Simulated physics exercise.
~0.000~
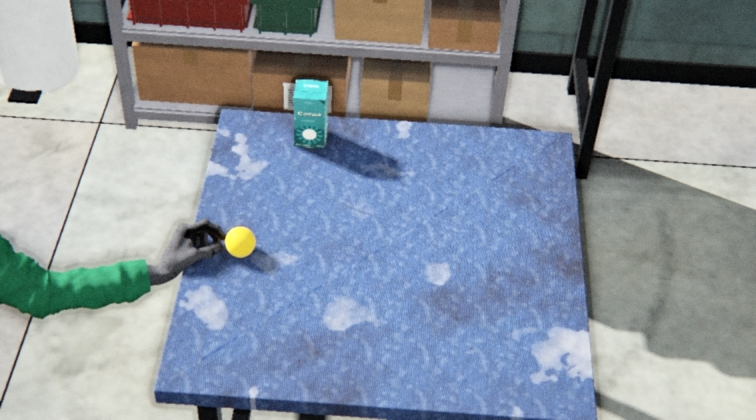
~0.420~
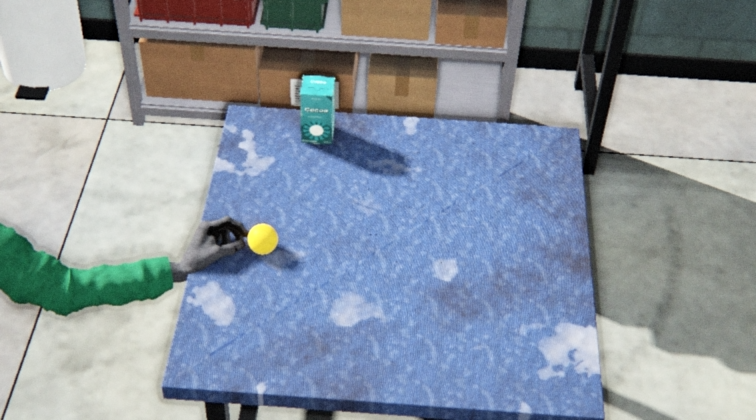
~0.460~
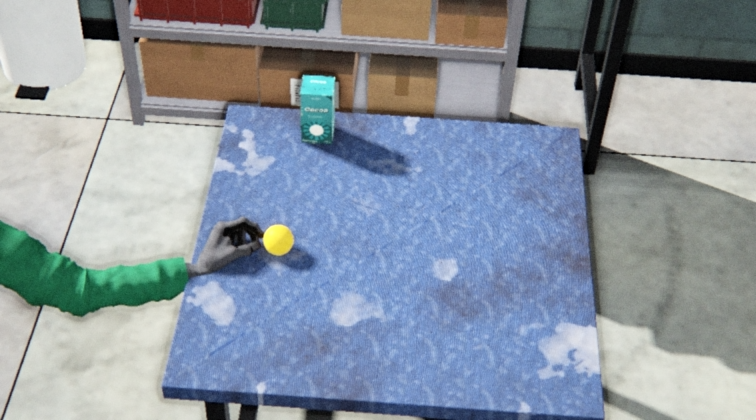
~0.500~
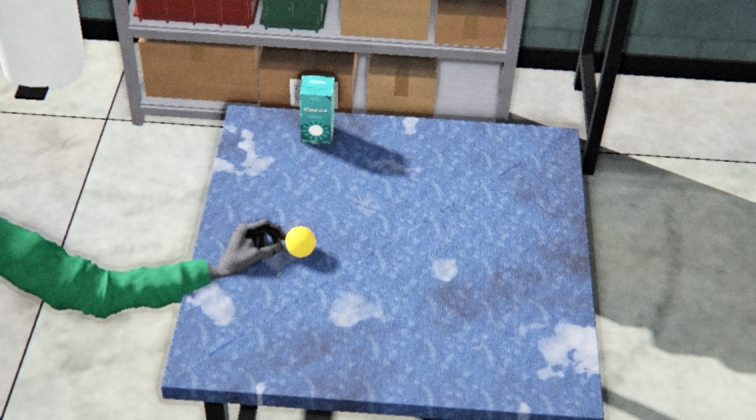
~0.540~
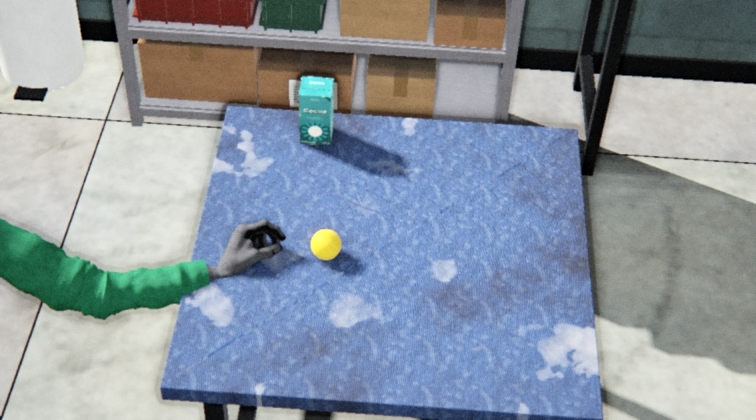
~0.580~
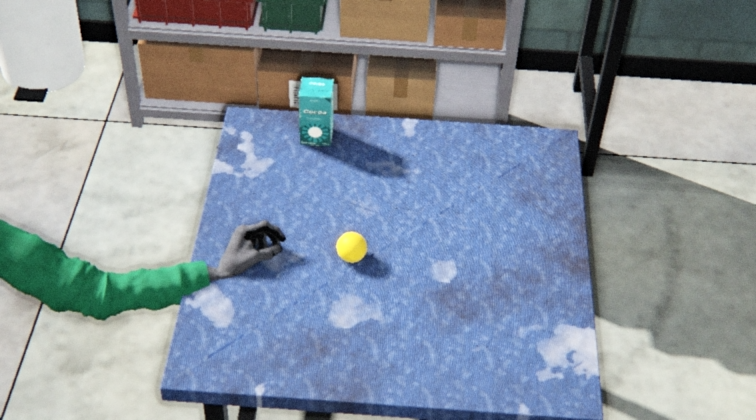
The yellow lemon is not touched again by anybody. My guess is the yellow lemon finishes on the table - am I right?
Ends up off it.
By 0.88 s, yellow lemon moved well along near (533, 260).
By 1.28 s, yellow lemon now off the table.
When it is over (1.6 s), off the table, yellow lemon.
